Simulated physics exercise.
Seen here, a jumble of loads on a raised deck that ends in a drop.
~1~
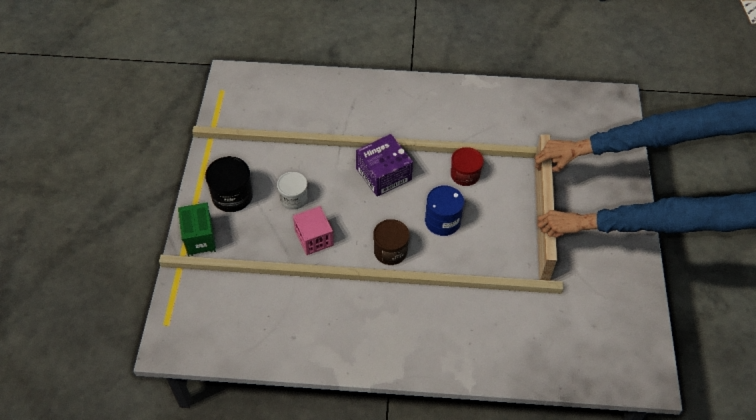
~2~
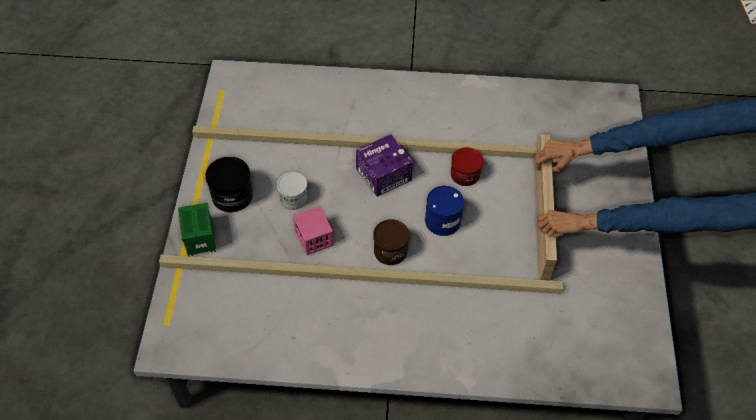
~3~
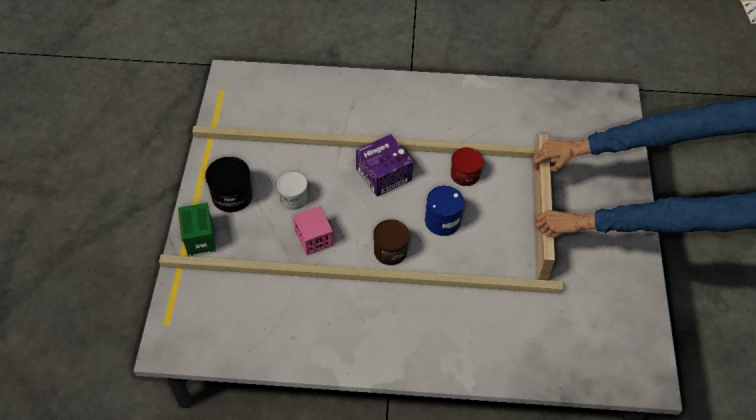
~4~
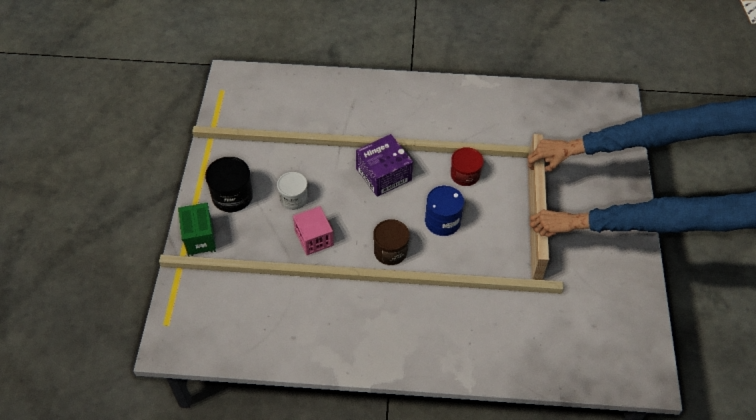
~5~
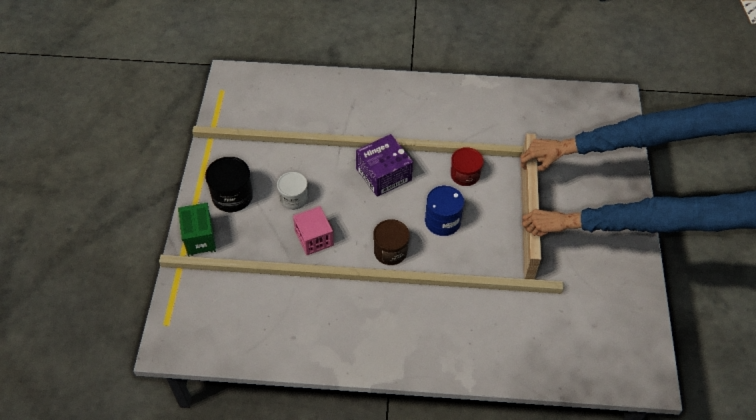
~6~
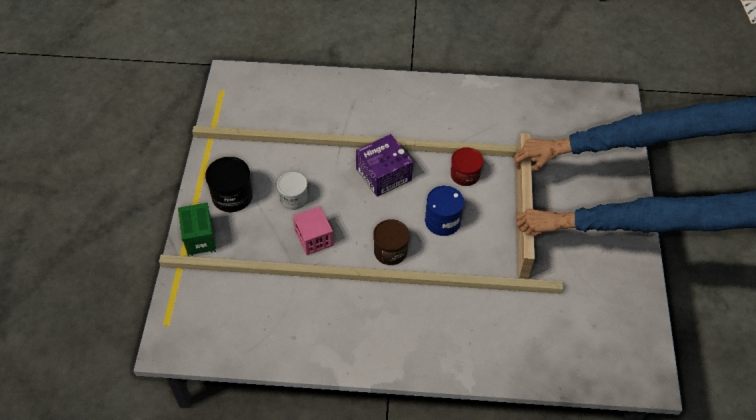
Two hands in blue sleeves, reaching in from the right, hold an upright plank that at first barely moves, then slides slowly a short way left between two wooden rails. The pale tabletop, on a grey floor, is seen from above by a still camera. Untouched between the rails sit green, black, white, pink, purple, brown, blue and red containers, left to right, with yellow tape at left.
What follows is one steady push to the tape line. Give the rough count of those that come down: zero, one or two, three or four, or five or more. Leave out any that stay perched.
Here the number that fall off is five or more.
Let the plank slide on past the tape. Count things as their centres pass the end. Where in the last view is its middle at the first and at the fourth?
About (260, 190), then (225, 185).
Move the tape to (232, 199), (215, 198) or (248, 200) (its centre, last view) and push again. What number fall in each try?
Try by try, 2, 4 and 2.
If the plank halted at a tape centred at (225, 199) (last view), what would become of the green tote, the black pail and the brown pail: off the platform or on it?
The green tote drops off; the black pail falls; the brown pail remains up.
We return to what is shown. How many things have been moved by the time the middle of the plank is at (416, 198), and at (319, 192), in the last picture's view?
The counts are 3 and 6.
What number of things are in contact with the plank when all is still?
3 of them.
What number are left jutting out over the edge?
Overhanging: 3.
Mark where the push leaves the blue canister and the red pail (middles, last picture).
About (173, 197), and the other about (191, 142).
Soon after, none off yet; green tote at rest near (197, 230); black pail at rest near (230, 185); white pail at rest near (293, 191).
In the end, the number that fall off is five or more; gone, purple box, pink crate, white pail, black pail and green tote.
